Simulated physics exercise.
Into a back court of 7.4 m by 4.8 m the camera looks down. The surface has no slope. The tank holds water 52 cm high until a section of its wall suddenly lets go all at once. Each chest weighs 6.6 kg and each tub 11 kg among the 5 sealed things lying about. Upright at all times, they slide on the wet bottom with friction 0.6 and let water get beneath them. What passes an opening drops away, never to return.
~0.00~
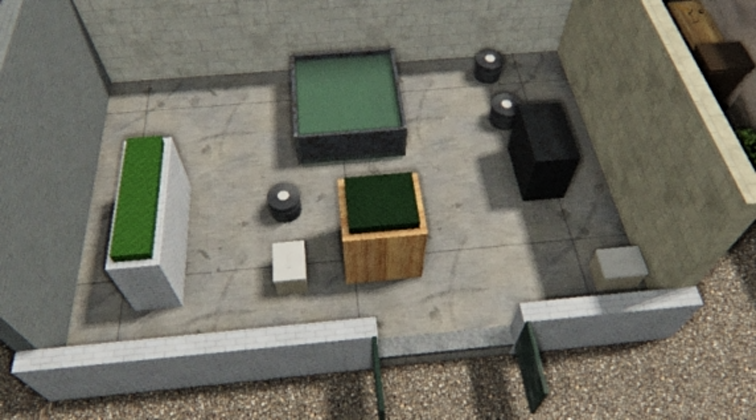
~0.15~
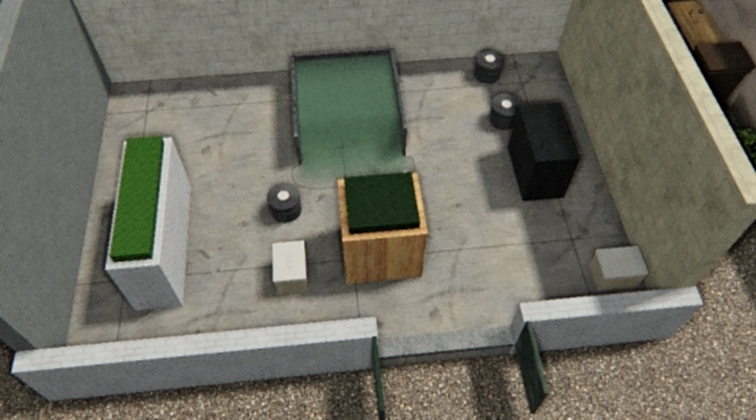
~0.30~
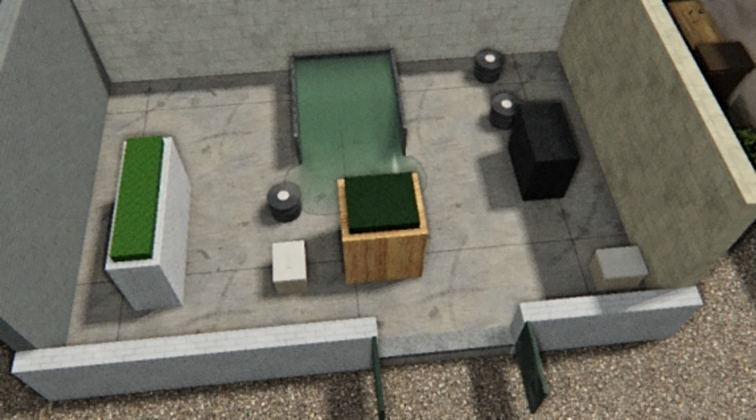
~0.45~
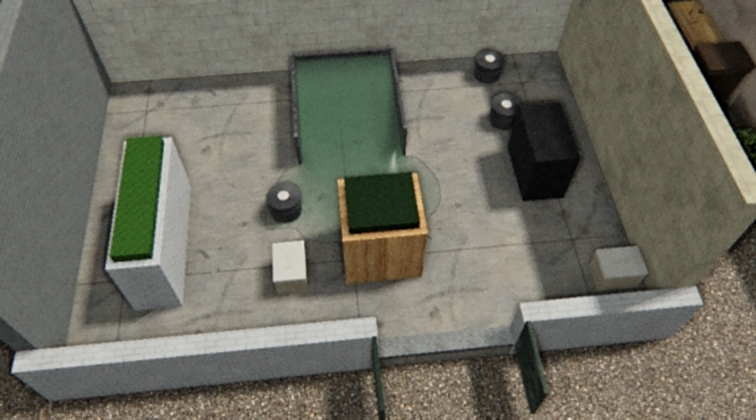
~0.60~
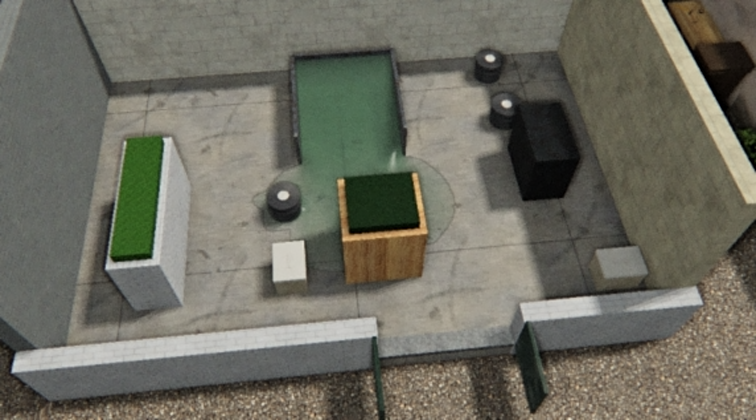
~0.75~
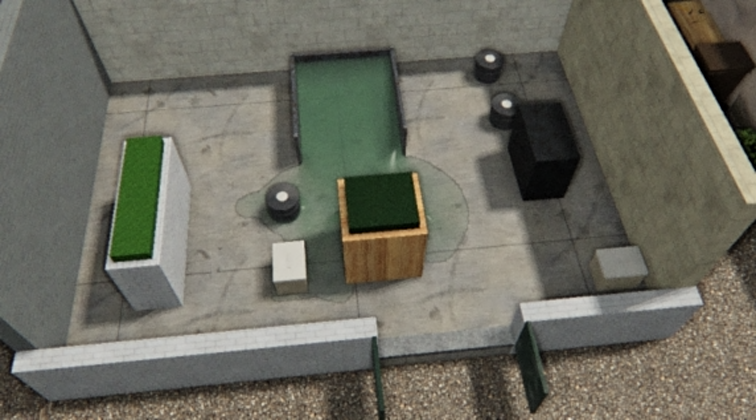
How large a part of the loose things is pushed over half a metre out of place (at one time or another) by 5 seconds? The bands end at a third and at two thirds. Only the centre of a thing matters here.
A person watching would say a good number, a third to two thirds.
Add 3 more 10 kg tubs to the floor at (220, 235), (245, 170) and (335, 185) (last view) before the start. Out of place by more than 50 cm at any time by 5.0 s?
So it's stays below, then stays below, then gets above.
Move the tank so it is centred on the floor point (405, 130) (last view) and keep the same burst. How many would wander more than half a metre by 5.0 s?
2.
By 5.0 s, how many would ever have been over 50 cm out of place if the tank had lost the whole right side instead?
In that case the number is 3.
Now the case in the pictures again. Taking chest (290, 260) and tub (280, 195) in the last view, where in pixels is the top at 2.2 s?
I'd say close to (188, 317) and close to (197, 258).
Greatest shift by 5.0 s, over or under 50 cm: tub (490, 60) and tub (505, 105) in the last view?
Result, in order: Below the line; below the line.
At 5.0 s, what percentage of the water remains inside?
Still held: Near 98 %.
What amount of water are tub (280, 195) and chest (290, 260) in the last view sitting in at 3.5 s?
First about 14 cm, second about 9 cm.
After 1.1 s 0 of 5 are over 50 cm from their spots; 0 afloat.
After 2.2 s 2 of 5 are over 50 cm from their spots; 2 afloat.
After 3.5 s 2 of 5 are over 50 cm from their spots; 3 afloat.
After 5.0 s 3 of 5 are over 50 cm from their spots, and 3 have been at some point; 3 afloat.
